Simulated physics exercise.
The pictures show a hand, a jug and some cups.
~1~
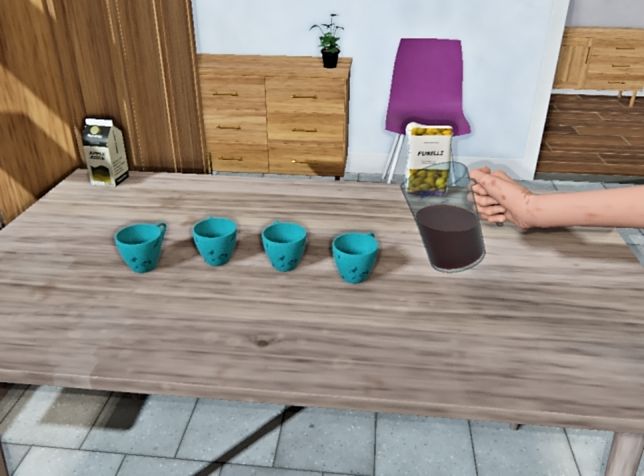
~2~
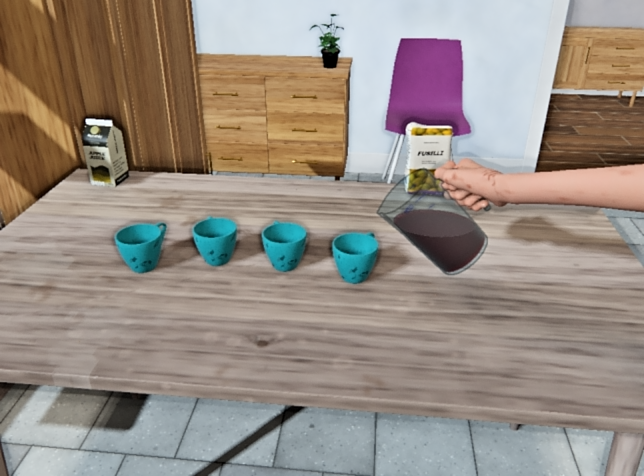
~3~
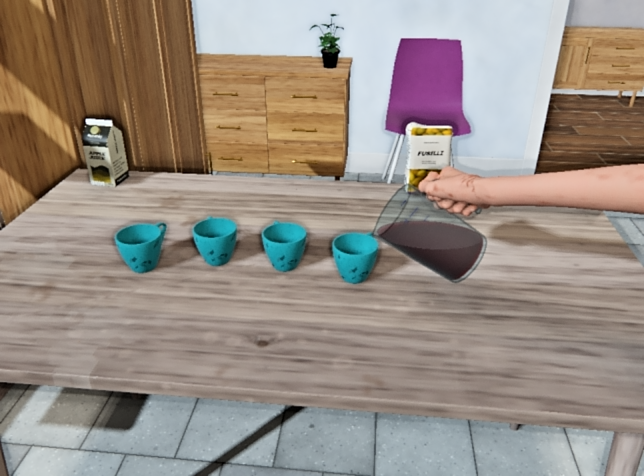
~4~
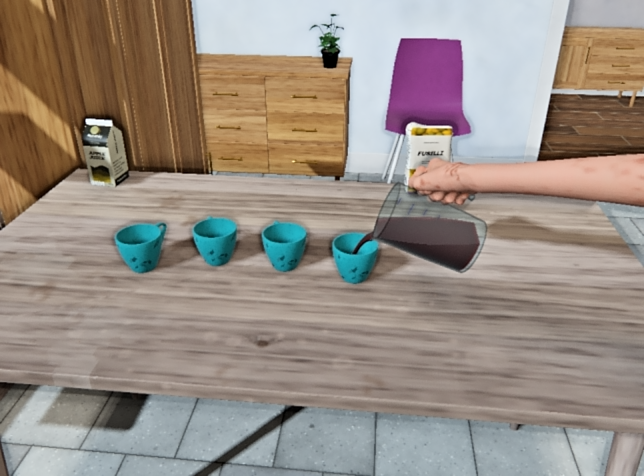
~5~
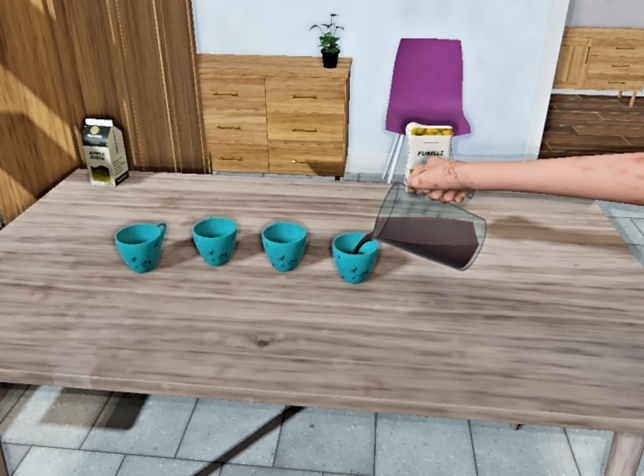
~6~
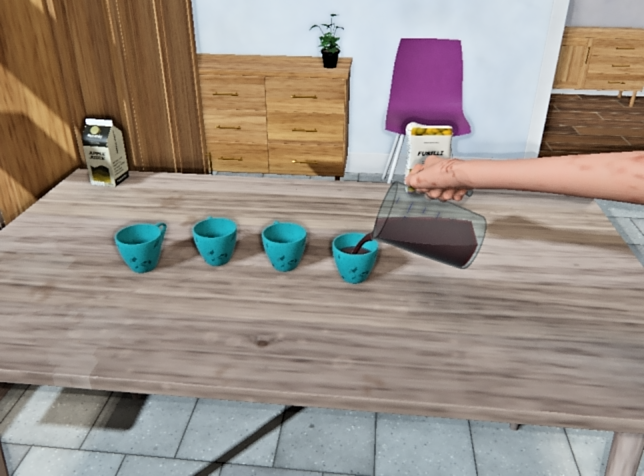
The footage shows a hand lifting a clear jug of dark liquid beside four teal cups on a wooden table, tilting it to the left, then pouring a thin stream into the rightmost cup while the other cups stay still.
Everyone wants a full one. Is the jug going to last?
The grape juice falls short.
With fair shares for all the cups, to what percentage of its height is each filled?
Close to 70 %.
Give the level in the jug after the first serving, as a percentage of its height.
Near 30 in a hundred.
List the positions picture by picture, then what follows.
A hand has the jug; jug (446, 216) about half full; four cups, the last at (141, 249), in the first frame.
The jug is tipped; jug (434, 222) tipped 45° with all of its load; the first is empty, in the second frame.
The jug is tipped; jug (429, 234) tipped 55° with all of its load; four cups, the last at (141, 249), in the third frame.
The stream is running; jug (428, 228) tipped 65° with nearly all of its load; the first is about a quarter full, in the fourth frame.
The stream is running; jug (427, 227) tipped 70° with nearly all of its load; four cups, the last at (141, 249), in the fifth frame.
The stream is running; jug (427, 226) tipped 70° with about three quarters of its load; the first is about two thirds full, in the sixth frame.
Shortly, the first is about three quarters full.
Then, the first is done and the jug has about two thirds of its load.
At the finish, the jug is empty with two filled and the next at nearly all of a serving.
